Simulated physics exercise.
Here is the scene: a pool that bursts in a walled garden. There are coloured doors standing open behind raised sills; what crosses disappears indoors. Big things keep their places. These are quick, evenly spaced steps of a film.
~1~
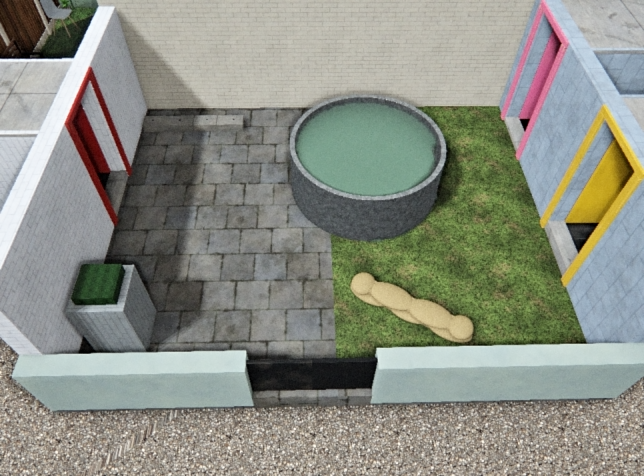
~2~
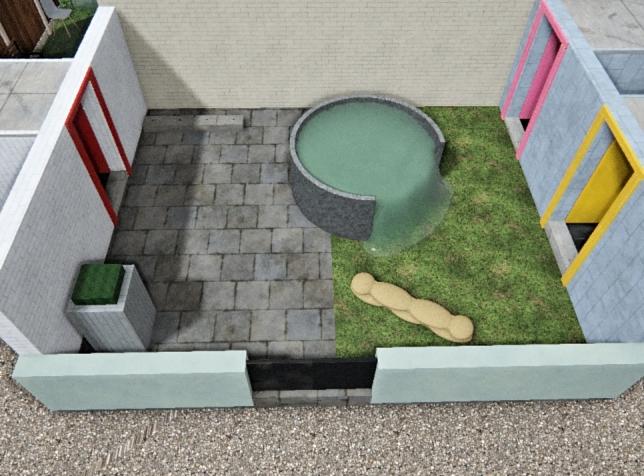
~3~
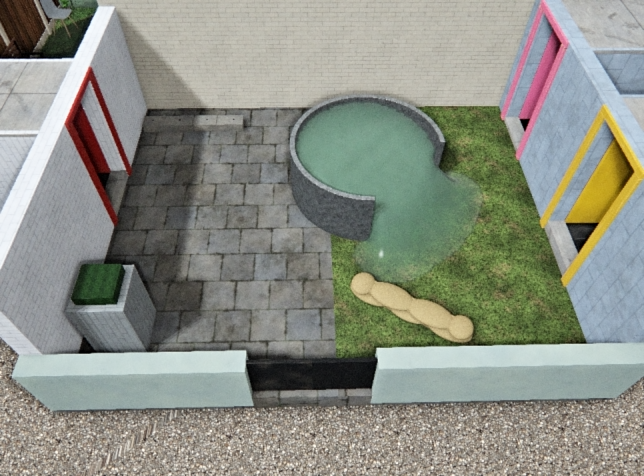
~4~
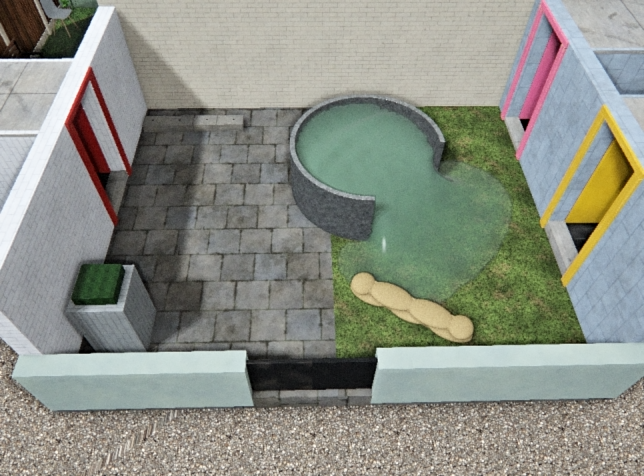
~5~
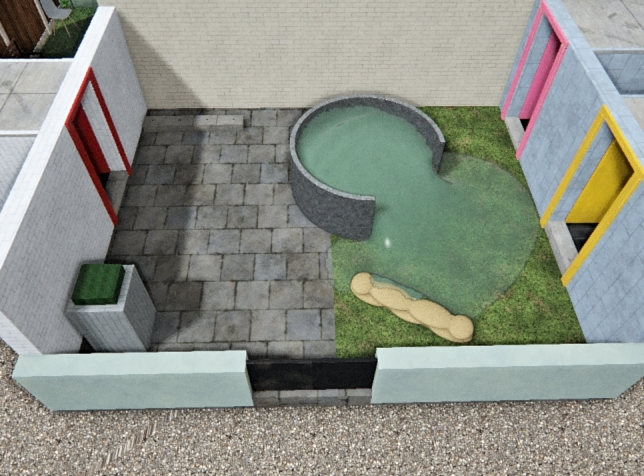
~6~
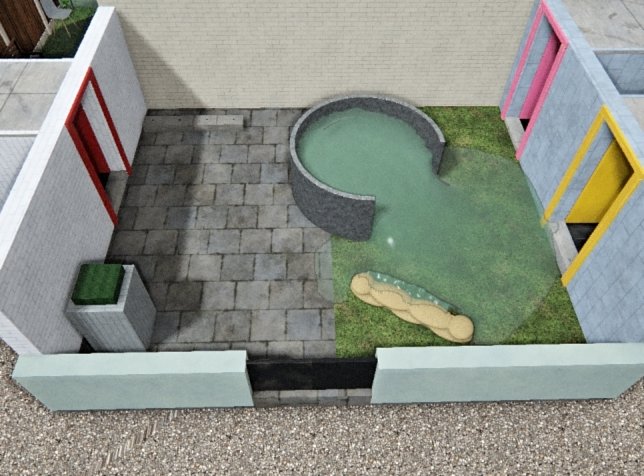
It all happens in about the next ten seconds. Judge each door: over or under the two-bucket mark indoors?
My call: Yellow door, over; pink door, over; red door, under.
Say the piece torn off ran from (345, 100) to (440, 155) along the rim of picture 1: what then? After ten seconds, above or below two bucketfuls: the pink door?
Result - the pink door clears the line.
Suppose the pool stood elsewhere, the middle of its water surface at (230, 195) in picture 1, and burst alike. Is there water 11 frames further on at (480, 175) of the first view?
At that place: Not flooded.
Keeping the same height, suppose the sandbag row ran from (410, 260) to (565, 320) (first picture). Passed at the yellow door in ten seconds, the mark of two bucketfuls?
Looks like yellow gets past it this time.
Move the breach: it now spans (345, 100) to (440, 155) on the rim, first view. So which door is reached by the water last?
That would be the red door.
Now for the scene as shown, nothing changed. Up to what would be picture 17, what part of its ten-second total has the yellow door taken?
About 50 per cent.
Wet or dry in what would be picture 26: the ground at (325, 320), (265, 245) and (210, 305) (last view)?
Result, in order: Waterlogged / waterlogged / waterlogged.
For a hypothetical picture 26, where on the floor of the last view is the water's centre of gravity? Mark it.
Centre of mass: Roughly (428, 245).
A moment on, water covers 30 % of the floor; the yellow door over two buckets in, the pink door wet at the sill, nothing in, the red door not reached.
Next, water covers 35 % of the floor; the yellow door far over two buckets in, the pink door wet at the sill, nothing in, the red door not reached.
Then, water covers 60 % of the floor; the yellow door far over two buckets in, the pink door wet at the sill, nothing in, the red door not reached.
Later, water covers 85 % of the floor; the yellow door far over two buckets in, the pink door over two buckets in, the red door wet at the sill, nothing in.
In the end, water covers 95 % of the floor; the yellow door far over two buckets in, the pink door over two buckets in, the red door wet at the sill, nothing in.
